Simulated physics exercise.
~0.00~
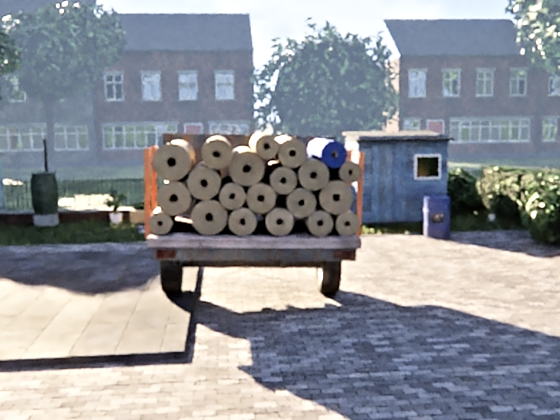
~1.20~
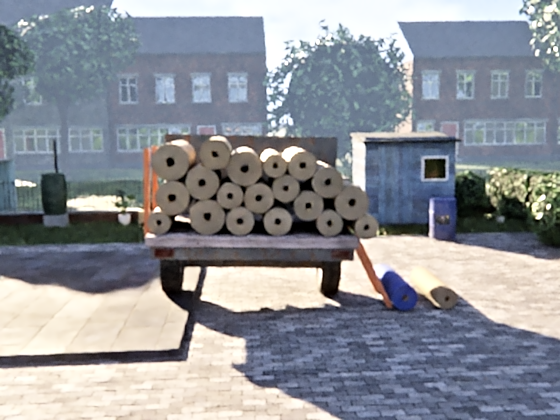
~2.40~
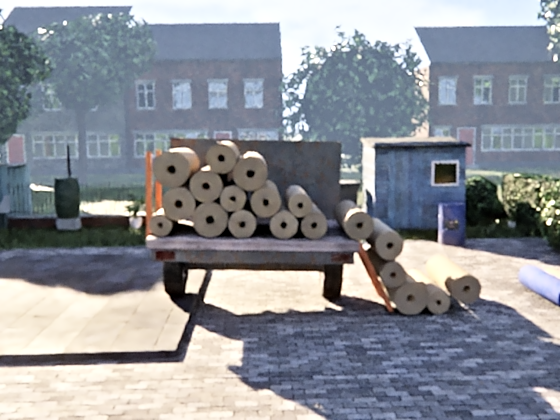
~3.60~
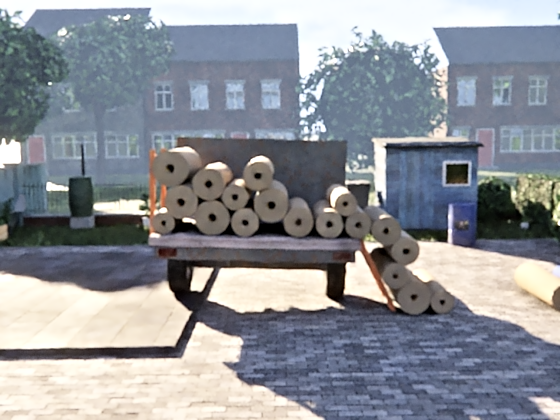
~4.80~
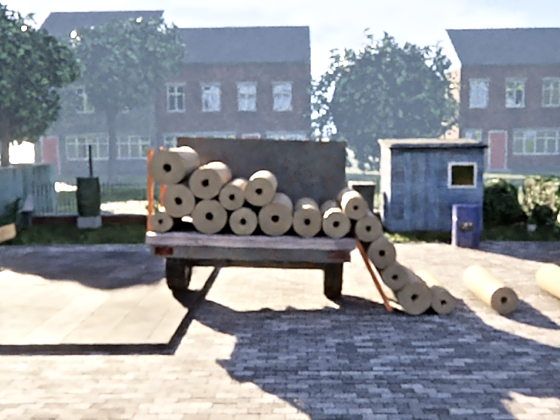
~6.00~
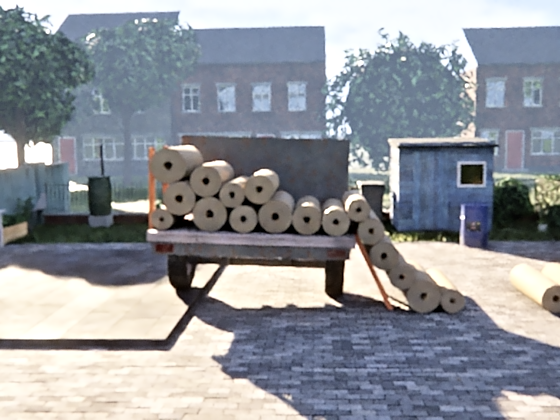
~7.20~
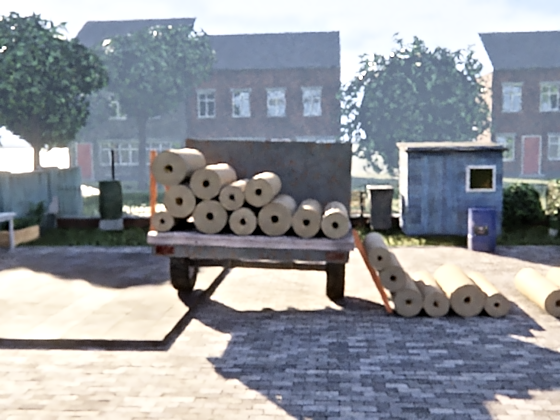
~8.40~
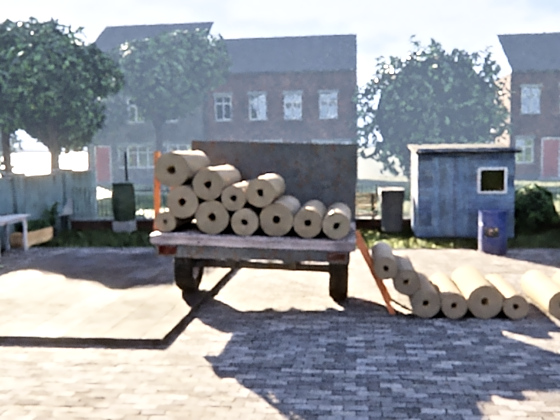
Rolls with their ends facing us, all tan except a blue one at the upper right, sit stacked on a flat trailer in a paved yard, between orange posts. The right post swings down, and the blue roll drops off that side with a tan one. Blue rolls away to the right and out of view as more tan rolls spill after it down the leaning post. The stack slumps rightward, and a few more slide off. Finally, several tan rolls lie on the paving to the right, while the rest stay on the deck, piled highest at the left.
